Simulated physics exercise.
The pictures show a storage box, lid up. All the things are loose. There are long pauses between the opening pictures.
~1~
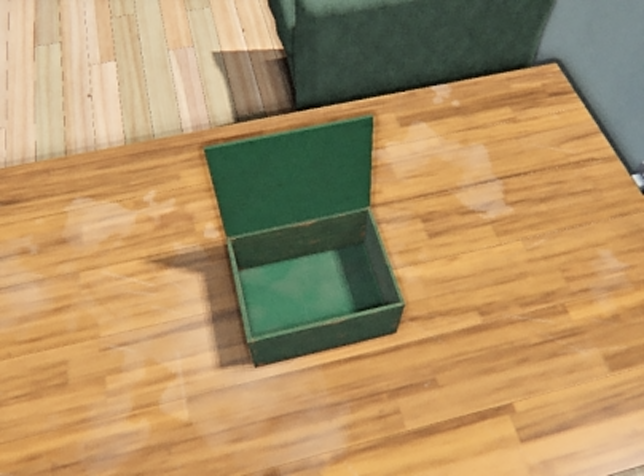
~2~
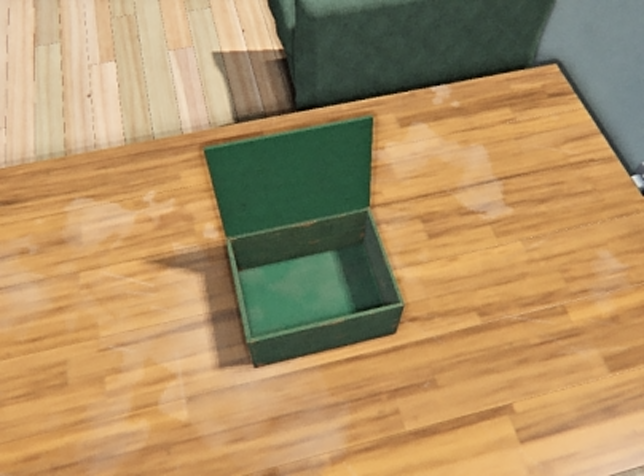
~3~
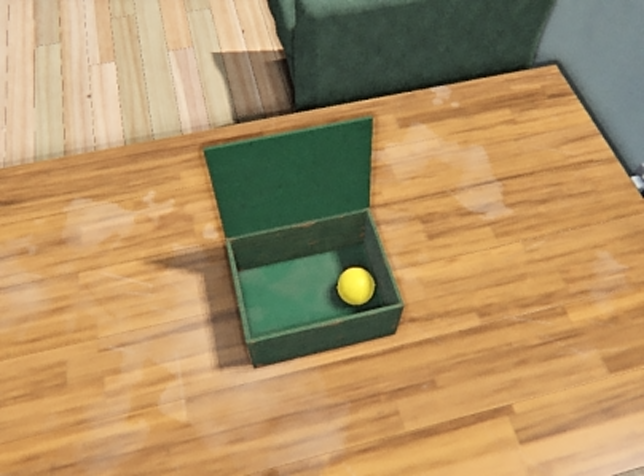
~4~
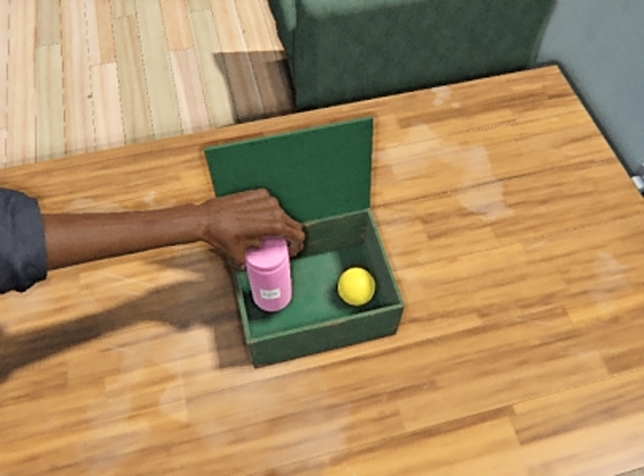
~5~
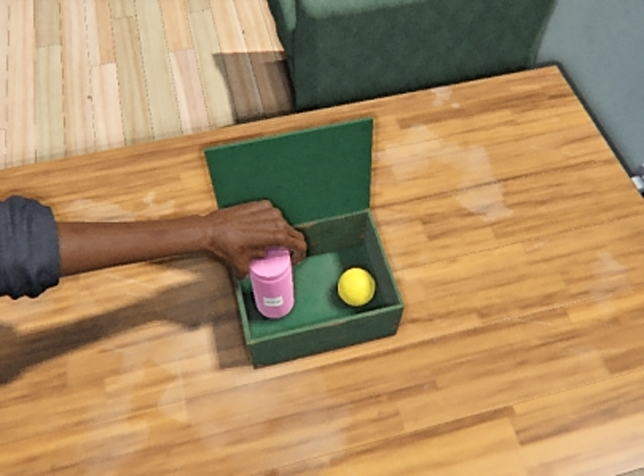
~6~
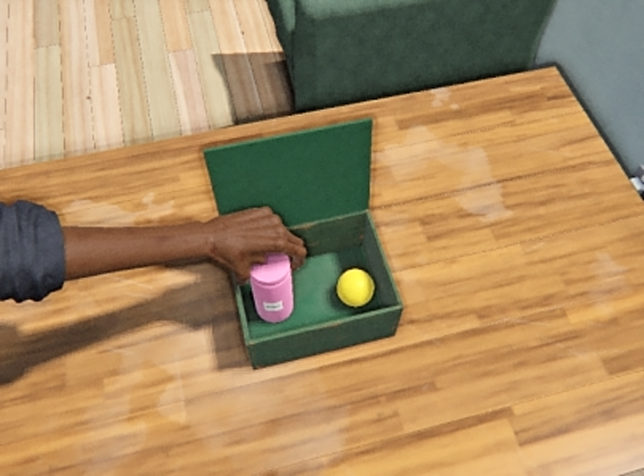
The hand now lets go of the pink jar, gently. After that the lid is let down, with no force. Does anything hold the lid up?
It stays ajar.
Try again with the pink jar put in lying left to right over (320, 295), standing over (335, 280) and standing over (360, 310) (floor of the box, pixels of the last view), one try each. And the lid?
First try: It closes; second try: It shuts flat; third try: It is held up.
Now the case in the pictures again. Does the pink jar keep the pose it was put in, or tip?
The pink jar stays as placed.
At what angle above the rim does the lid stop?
About 40°.
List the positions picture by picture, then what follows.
The last thing is not in view yet, in the first picture.
The last thing is not in view yet, in the second picture.
The last thing is not in view yet; yellow lemon (356, 286), in the third picture.
Coming down; pink jar (269, 273); yellow lemon (357, 287), in the fourth picture.
Coming down; pink jar (272, 281); yellow lemon (356, 287), in the fifth picture.
Put in, still held; pink jar (272, 286); yellow lemon (356, 288), in the sixth picture.
Then, 1.10 s on from there, lid starting down.
Then, 1.40 s on from there, lid 75° above the rim.
Then, 1.60 s on from there, lid 57° above the rim.
Then, 1.70 s on from there, lid 45° above the rim.
In the end, lid 40° above the rim; both unmoved. At the end, from the last picture's camera, pink jar near (272, 286).
